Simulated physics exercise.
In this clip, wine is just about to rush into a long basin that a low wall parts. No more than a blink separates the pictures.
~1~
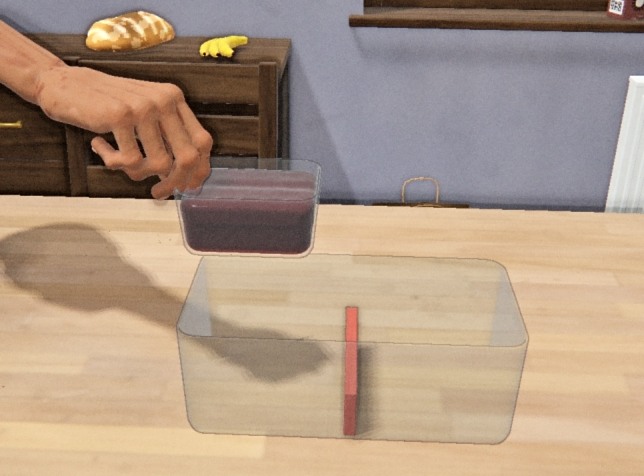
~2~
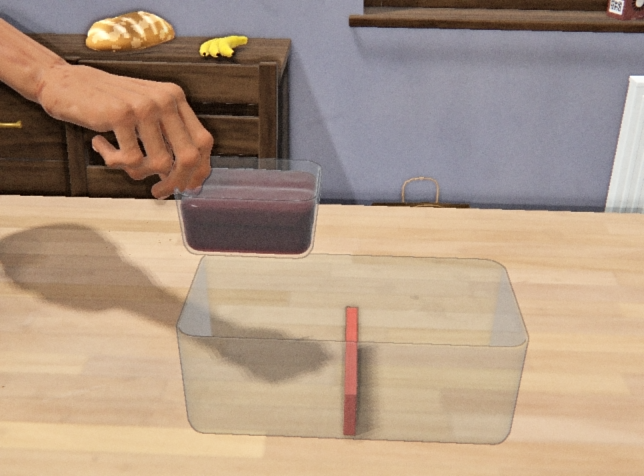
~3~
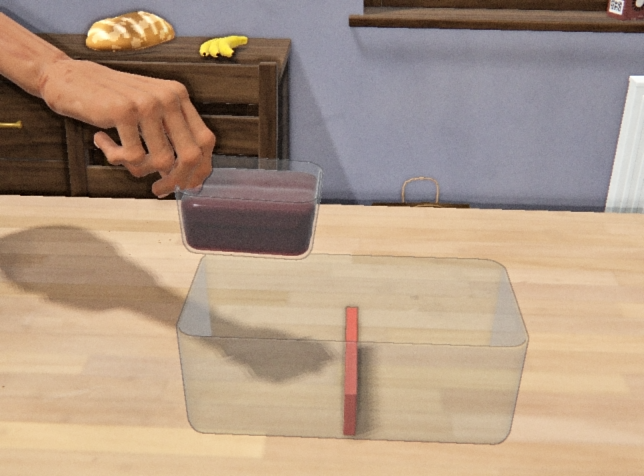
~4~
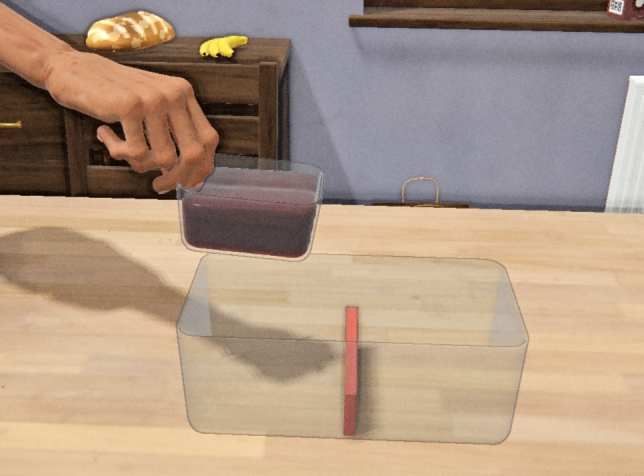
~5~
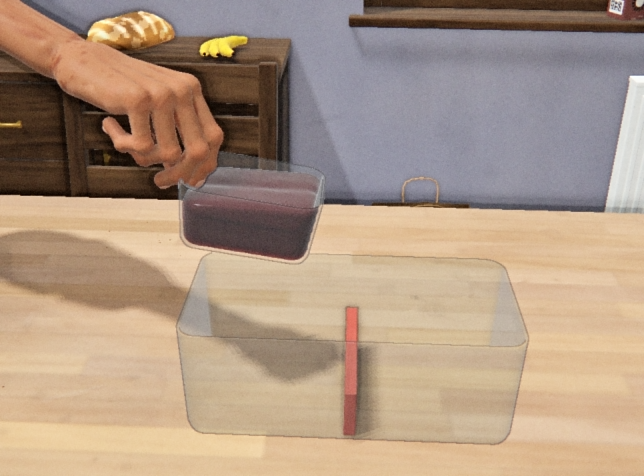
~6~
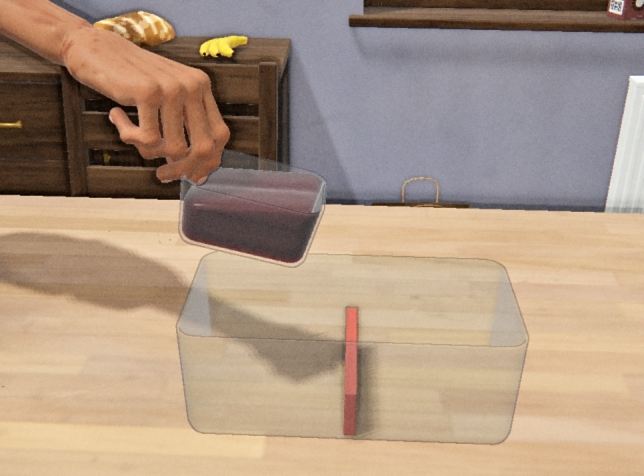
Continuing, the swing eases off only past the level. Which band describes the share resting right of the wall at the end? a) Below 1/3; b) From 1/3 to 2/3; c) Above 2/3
The answer is c.
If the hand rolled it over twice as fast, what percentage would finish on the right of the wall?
I'd estimate about 55 percent ends up there.
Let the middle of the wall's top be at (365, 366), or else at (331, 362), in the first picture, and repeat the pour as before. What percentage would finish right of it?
Roughly 65 % and then 80 %.
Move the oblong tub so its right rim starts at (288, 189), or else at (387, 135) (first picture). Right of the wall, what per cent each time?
40 %, then 95 %.
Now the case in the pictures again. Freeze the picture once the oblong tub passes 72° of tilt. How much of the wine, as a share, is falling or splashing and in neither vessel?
Around 30 in a hundred, more or less.
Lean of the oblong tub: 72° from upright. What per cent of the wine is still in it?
30 in a hundred.
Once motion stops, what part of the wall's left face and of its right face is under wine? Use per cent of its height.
Left side: Approx. 10 %; right side: Approx. 30 %.
A moment on, the oblong tub is tipped part way and 32 per cent is still to pour, 2 is left of the wall and 37 right of it.
Next, the oblong tub is tipped right over and 3 per cent is still to pour, 22 is left of the wall and 73 right of it.
Then the oblong tub is tipped right over and 0 per cent is still to pour, 26 is left of the wall and 73 right of it.
Later the oblong tub is tipped right over and 0 per cent is still to pour, 26 is left of the wall and 73 right of it.
At rest 26 per cent lies left of the wall, 74 right of it and 0 outside.
